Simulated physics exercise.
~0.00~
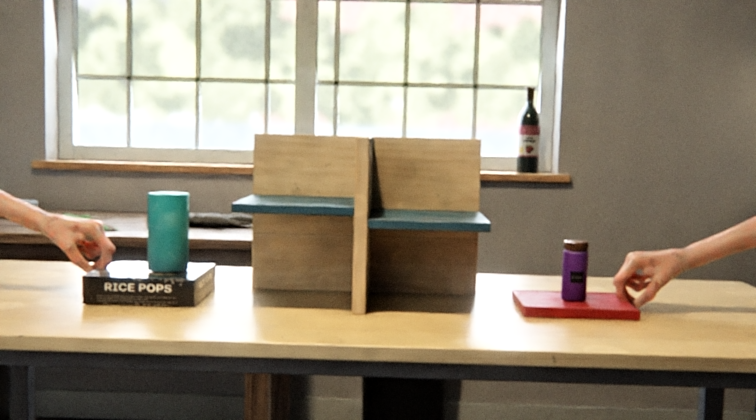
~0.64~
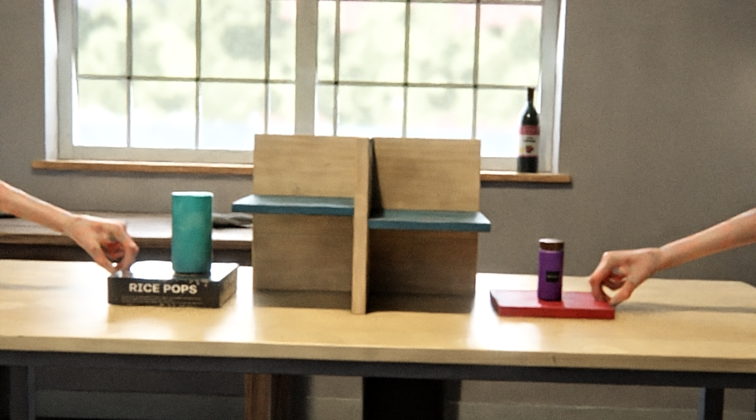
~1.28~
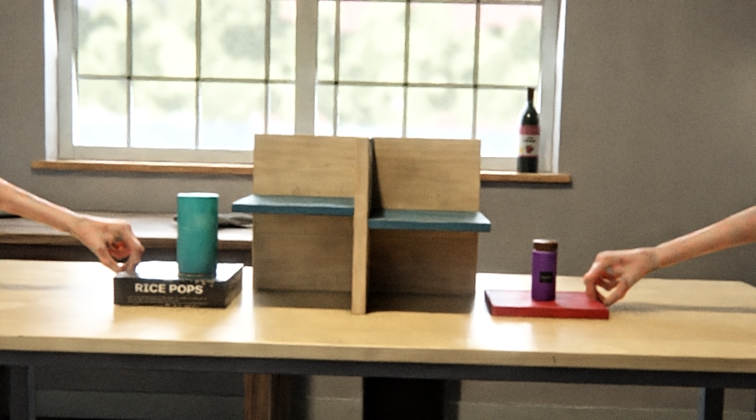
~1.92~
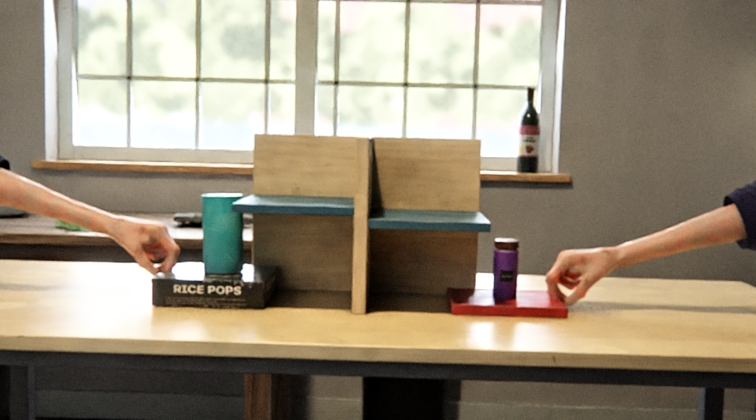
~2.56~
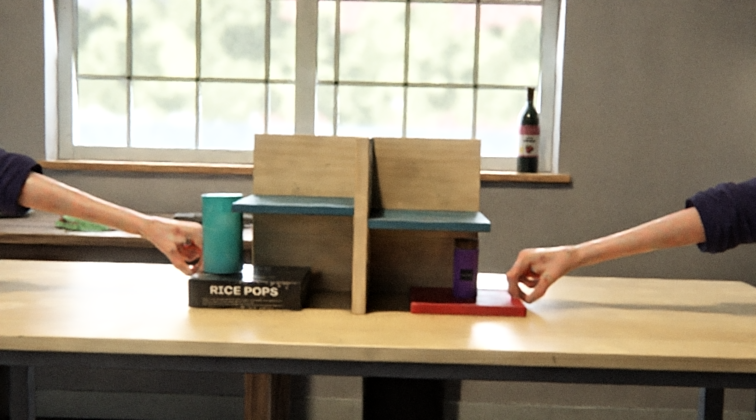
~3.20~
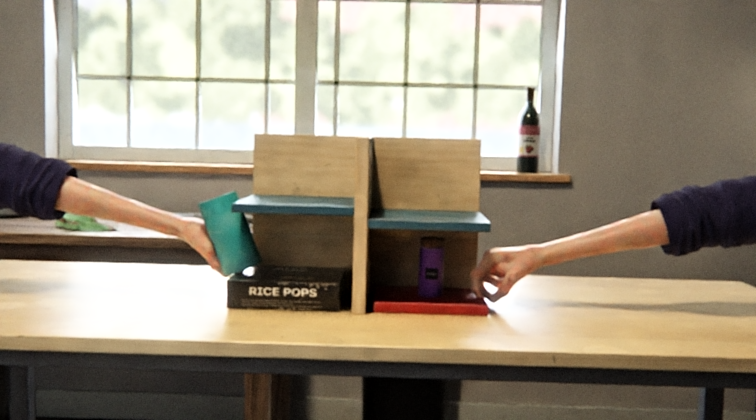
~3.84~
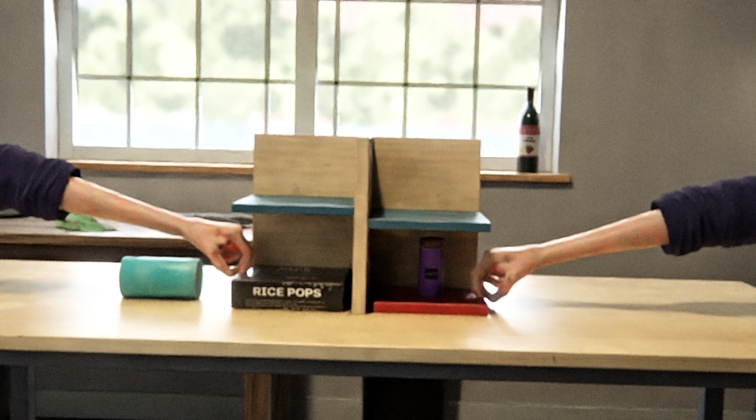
Two hands reach in from opposite sides of a light wooden table, seen from the front in a room with a window and a dark bottle on its sill. The left hand pushes a black packet carrying an upright turquoise candle, while the right hand pushes a red tray holding a purple shaker, both toward a wooden stand with blue shelves. The candle meets the left shelf's edge and stops while the packet slides on beneath it. The shaker passes under the right shelf, still upright. The candle tips and ends on its side on the table at left.
